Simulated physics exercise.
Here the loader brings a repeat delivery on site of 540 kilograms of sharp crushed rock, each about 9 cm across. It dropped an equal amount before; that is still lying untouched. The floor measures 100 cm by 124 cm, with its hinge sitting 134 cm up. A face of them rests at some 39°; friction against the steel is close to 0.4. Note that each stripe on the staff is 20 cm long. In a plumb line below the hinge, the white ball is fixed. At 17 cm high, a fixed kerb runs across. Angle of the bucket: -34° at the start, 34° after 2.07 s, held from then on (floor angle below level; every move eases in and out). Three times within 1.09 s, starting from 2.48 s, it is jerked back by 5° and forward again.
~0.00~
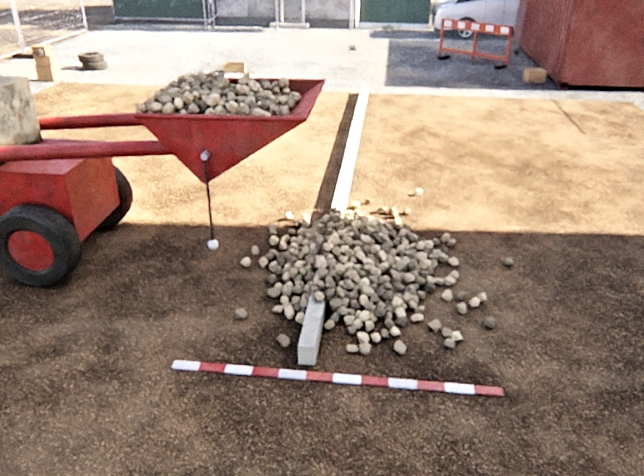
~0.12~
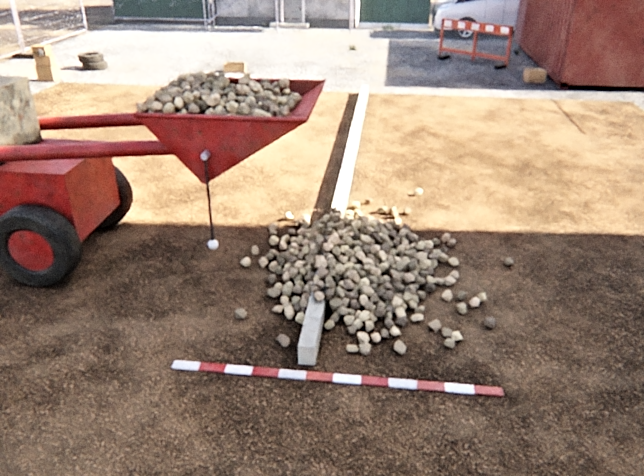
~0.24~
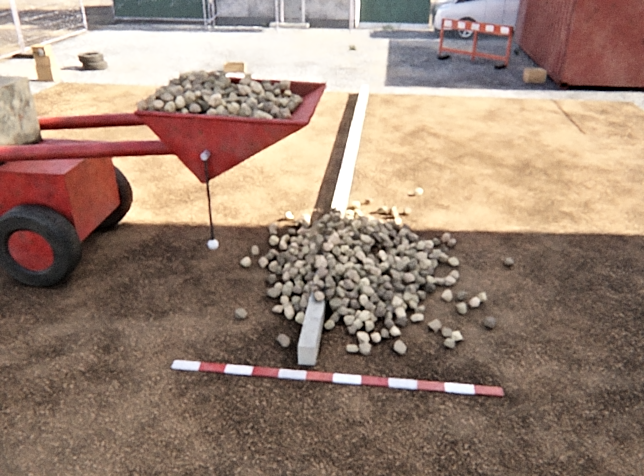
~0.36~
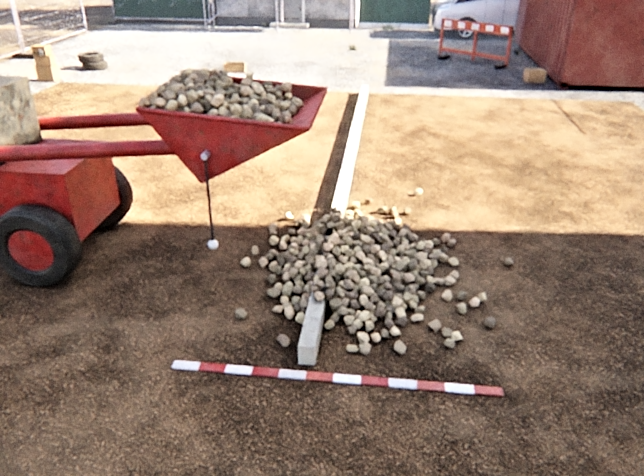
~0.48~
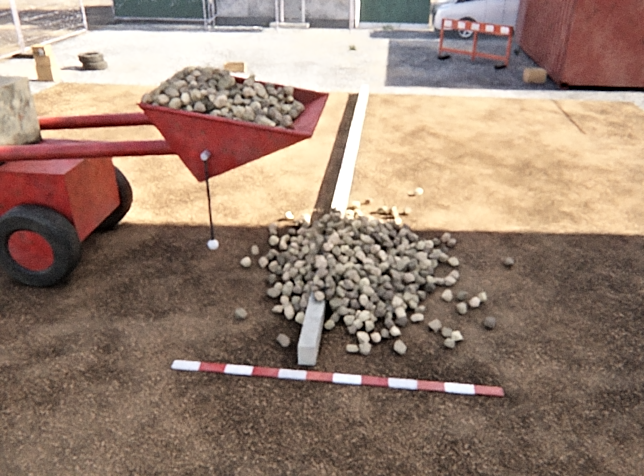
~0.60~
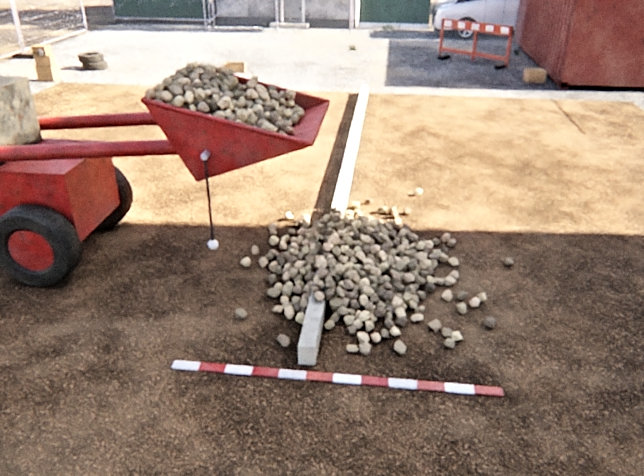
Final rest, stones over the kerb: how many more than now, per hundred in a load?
55 per hundred.
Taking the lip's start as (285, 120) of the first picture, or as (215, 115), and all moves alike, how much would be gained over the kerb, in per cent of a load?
I'd say close to 30 per cent for one and close to 0 per cent for the other, in that order.
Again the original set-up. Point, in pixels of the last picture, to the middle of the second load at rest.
Centre: Approx. (338, 251).
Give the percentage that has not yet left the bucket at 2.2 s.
Close to 55 in a hundred.
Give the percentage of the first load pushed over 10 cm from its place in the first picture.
I'd put it at about 5 per cent.
After 1.5 s the floor is at 23°; in per cent of one load, 99 in the bucket, 26 on this side of the kerb, 75 over the kerb; the foremost stones are at (473, 285).
After 2.2 s the floor is at 34°; in per cent of one load, 54 in the bucket, 58 on this side of the kerb, 87 over the kerb; the foremost stones are at (473, 285).
After 4.0 s the floor is at 34°; in per cent of one load, 0 in the bucket, 70 on this side of the kerb, 130 over the kerb; the foremost stones are at (483, 305).
After 6.9 s the floor is at 34°; in per cent of one load, 0 in the bucket, 70 on this side of the kerb, 130 over the kerb; the foremost stones are at (483, 305). Net gain over the kerb, 55.
